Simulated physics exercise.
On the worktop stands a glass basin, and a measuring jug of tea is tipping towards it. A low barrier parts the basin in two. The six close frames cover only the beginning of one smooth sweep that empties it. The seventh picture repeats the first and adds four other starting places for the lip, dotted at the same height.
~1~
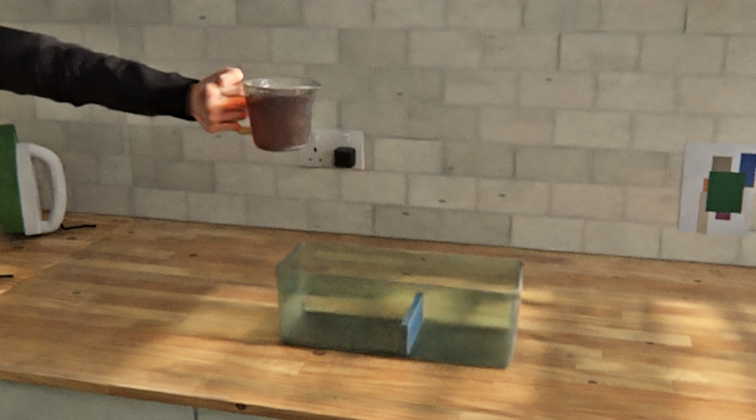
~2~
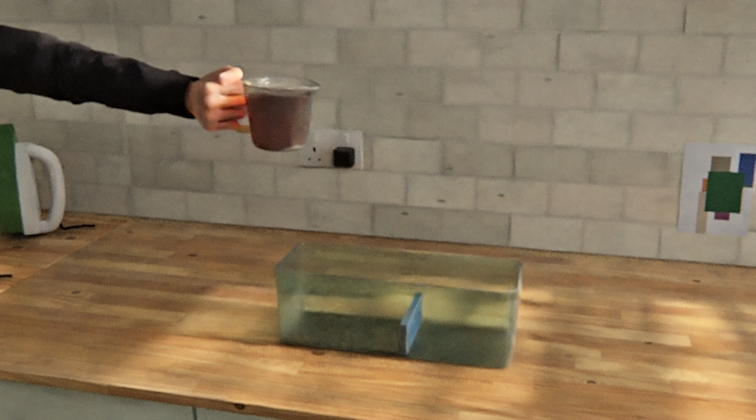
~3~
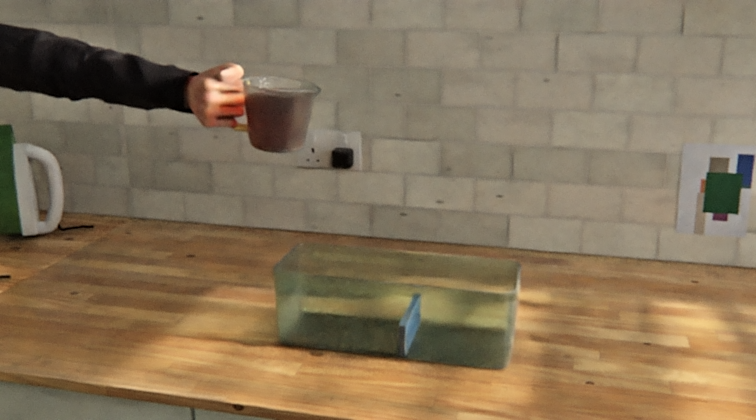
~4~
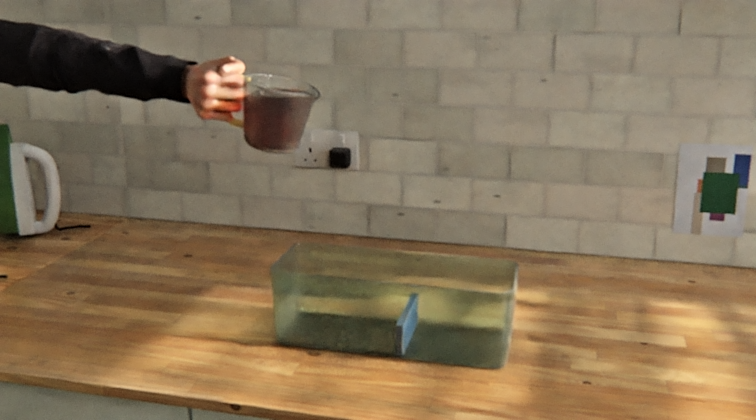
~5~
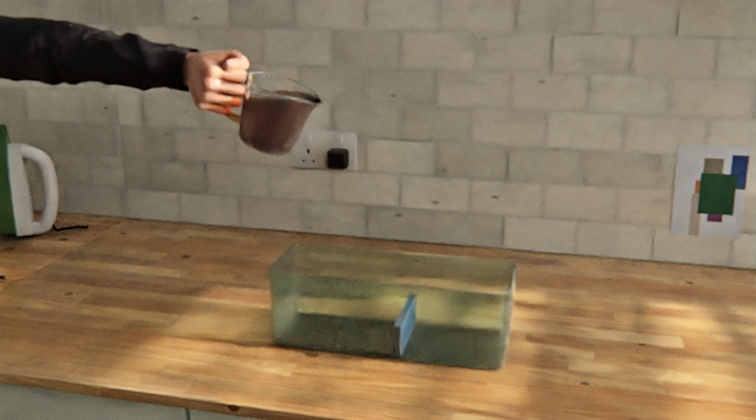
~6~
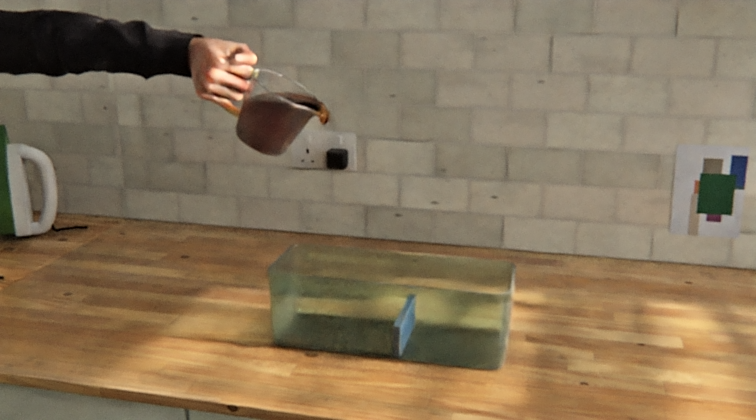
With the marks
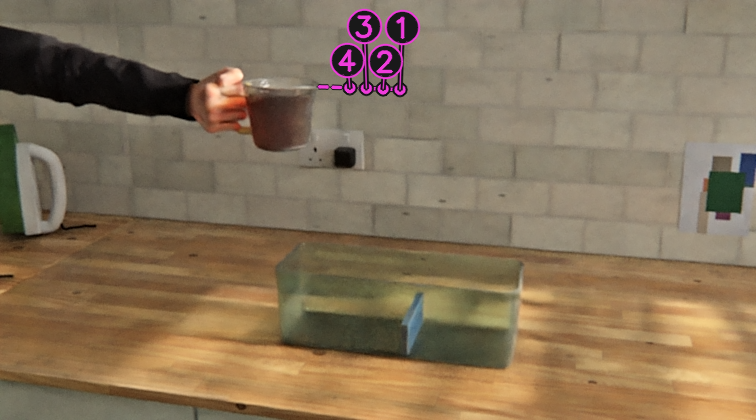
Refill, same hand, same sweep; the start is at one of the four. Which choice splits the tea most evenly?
I would pick spot 4.
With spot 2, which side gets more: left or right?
The right one.
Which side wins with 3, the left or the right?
The right one.
On the marked copy, 1 at (399, 89); 2 at (383, 89); 3 at (366, 88); 4 at (349, 87).
For spot 1, about 4 % ends left of the wall and 93 % right of it.
For spot 2, about 4 % ends left of the wall and 93 % right of it.
For spot 3, about 19 % ends left of the wall and 79 % right of it.
For spot 4, about 55 % ends left of the wall and 42 % right of it; 3 % is lost outside.
